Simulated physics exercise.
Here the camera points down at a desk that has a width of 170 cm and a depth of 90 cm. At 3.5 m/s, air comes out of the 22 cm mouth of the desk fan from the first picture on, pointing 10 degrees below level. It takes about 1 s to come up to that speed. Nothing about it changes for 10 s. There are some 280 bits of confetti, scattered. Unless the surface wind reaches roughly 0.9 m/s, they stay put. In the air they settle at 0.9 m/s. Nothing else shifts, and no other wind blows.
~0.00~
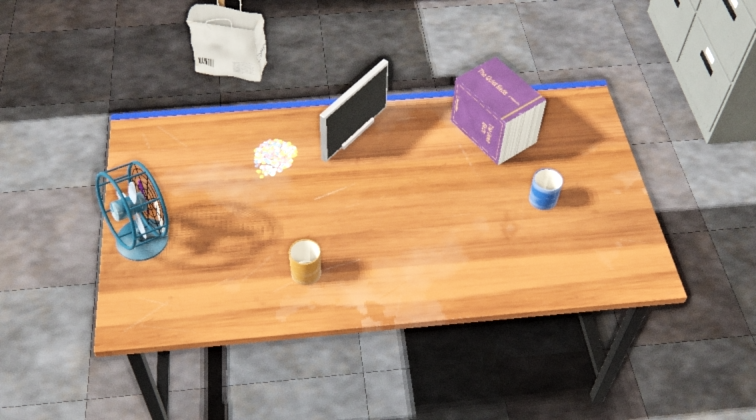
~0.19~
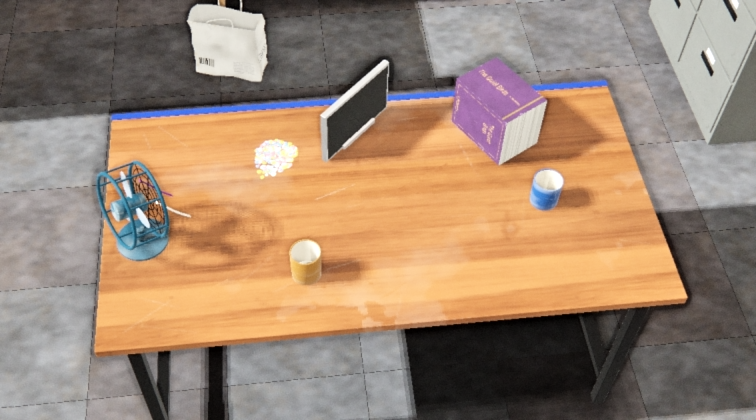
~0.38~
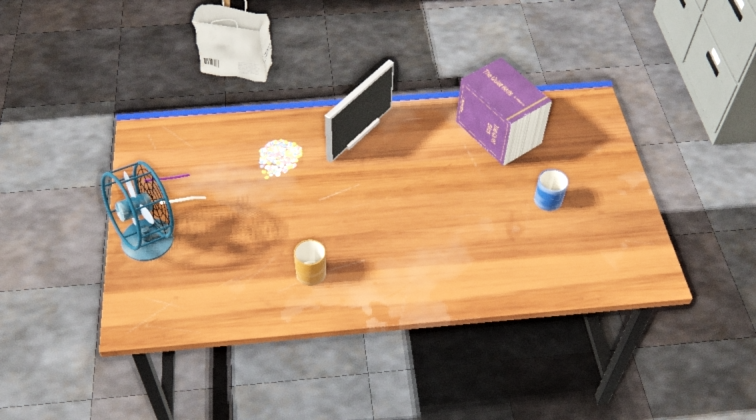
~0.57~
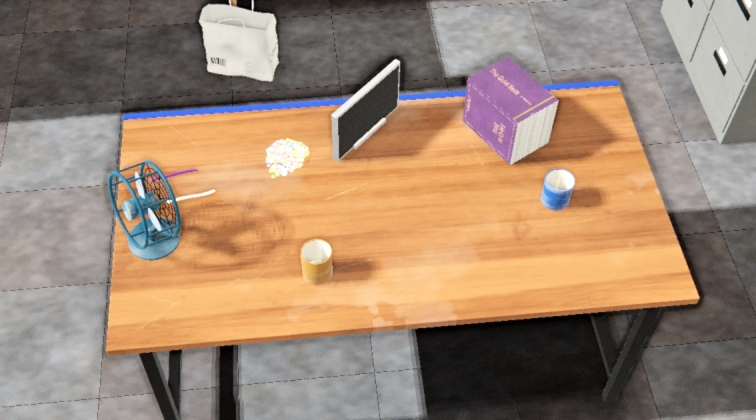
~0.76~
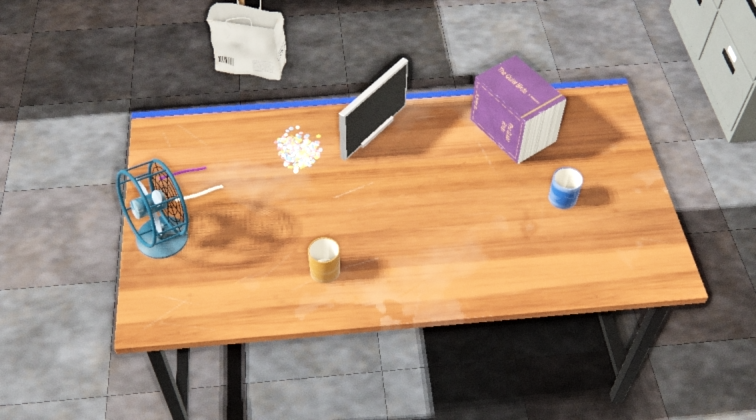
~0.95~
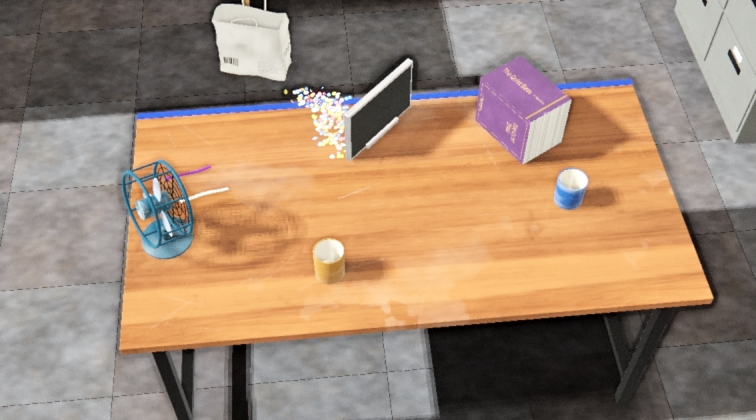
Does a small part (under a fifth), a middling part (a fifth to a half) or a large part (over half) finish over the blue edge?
A large part.
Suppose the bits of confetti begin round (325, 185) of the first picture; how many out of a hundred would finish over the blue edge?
Share at the end: About 5 %.
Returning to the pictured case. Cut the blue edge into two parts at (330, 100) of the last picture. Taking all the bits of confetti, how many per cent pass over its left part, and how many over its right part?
Estimate: Left ~ 25 %; right ~ 80 %.
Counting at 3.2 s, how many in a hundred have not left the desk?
Some 0 per cent at that time.
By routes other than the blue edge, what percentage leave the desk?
That lands at some 0 %.
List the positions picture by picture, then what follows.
The middle of the bits of confetti is near (273, 156), none has stirred yet and the mouth of the desk fan is at (132, 205), in the first frame.
The middle of the bits of confetti is near (274, 156), none has stirred yet and the blue edge is centred on (365, 98), in the second frame.
The middle of the bits of confetti is near (279, 157), none has stirred yet, the top of a laptop is at (360, 88) and the top of a mug is at (310, 252), in the third frame.
The middle of the bits of confetti is near (285, 156) and none has stirred yet, in the fourth frame.
The middle of the bits of confetti is near (299, 151), the farthest in sight from the desk fan is at (319, 136) and about 40 % have left their places, in the fifth frame.
The middle of the bits of confetti is near (333, 117), the farthest in sight from the desk fan is at (350, 97) and all have left their places, in the sixth frame.
After 2.0 s, 0 % are on the move or not yet settled, 100 % are over the blue edge.
After 3.2 s, 0 % are on the move or not yet settled, 100 % are over the blue edge.
After 5.5 s, 0 % are on the move or not yet settled, 100 % are over the blue edge.
After 10.0 s, at the end, 100 % are over the blue edge.
